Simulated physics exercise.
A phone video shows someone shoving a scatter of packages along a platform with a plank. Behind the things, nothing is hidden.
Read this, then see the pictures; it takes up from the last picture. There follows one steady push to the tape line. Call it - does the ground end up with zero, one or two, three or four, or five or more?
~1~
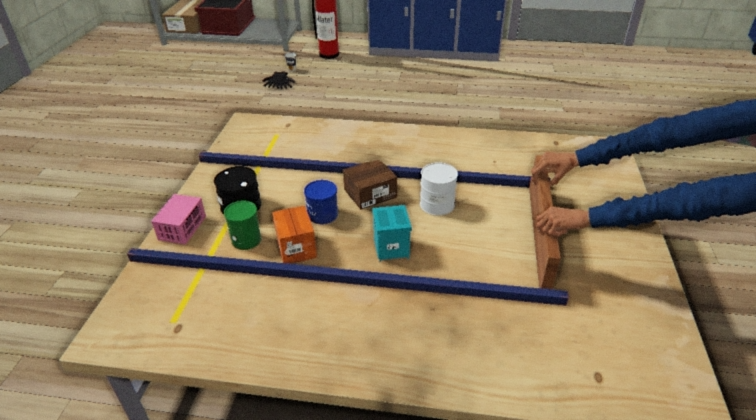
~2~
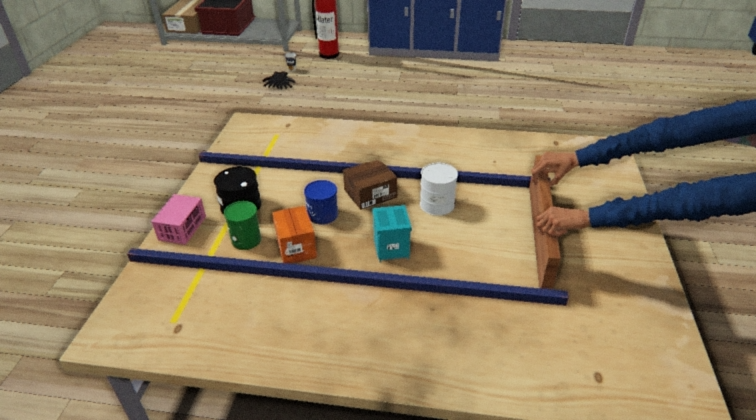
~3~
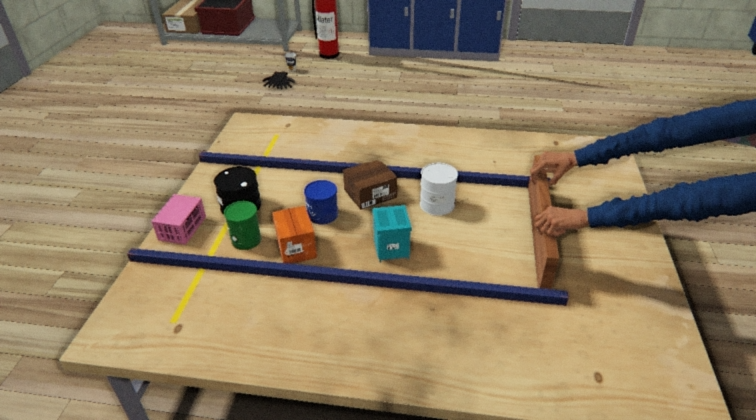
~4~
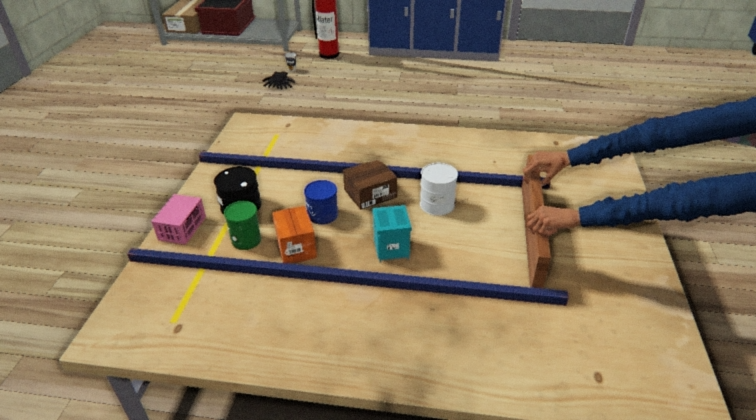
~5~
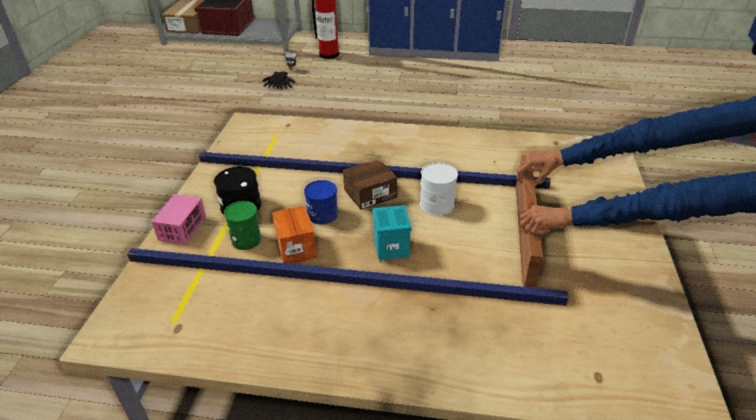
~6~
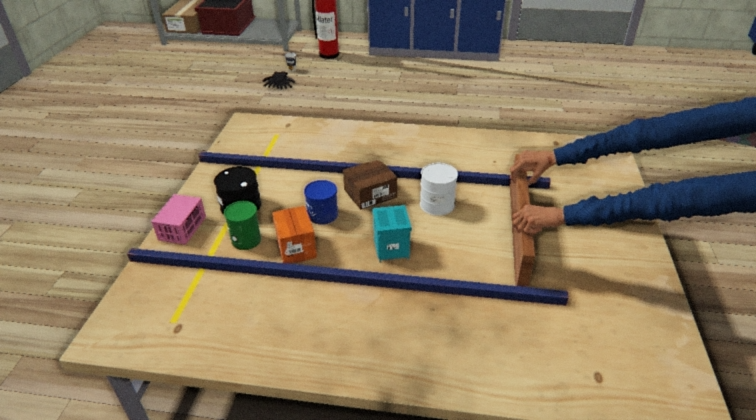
The ground ends up with one or two.
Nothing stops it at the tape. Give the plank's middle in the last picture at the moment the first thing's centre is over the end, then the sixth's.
For the first, roughly (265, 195); for the next, roughly (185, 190).
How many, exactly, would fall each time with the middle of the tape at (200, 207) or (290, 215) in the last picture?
Counts: 5, 0.
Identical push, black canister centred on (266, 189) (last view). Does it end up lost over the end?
Started there, the object is not lost.
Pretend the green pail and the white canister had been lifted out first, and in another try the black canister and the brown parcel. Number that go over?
The first count is 1 and the second is 2.
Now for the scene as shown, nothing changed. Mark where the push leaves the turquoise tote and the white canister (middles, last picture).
One is at about (205, 215), the other at about (229, 172).
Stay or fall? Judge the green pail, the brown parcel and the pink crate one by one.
Taking them in turn, the green pail goes down, the brown parcel stays where it is and the pink crate goes down.
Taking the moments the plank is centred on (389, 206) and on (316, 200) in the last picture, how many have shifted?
Note: First position 3; second position 6.
A little later, none off yet; pink crate at rest near (180, 219); black canister at rest near (238, 192); green pail at rest near (243, 226).
When it is over, the number that fall off is one or two; down, green pail and pink crate.
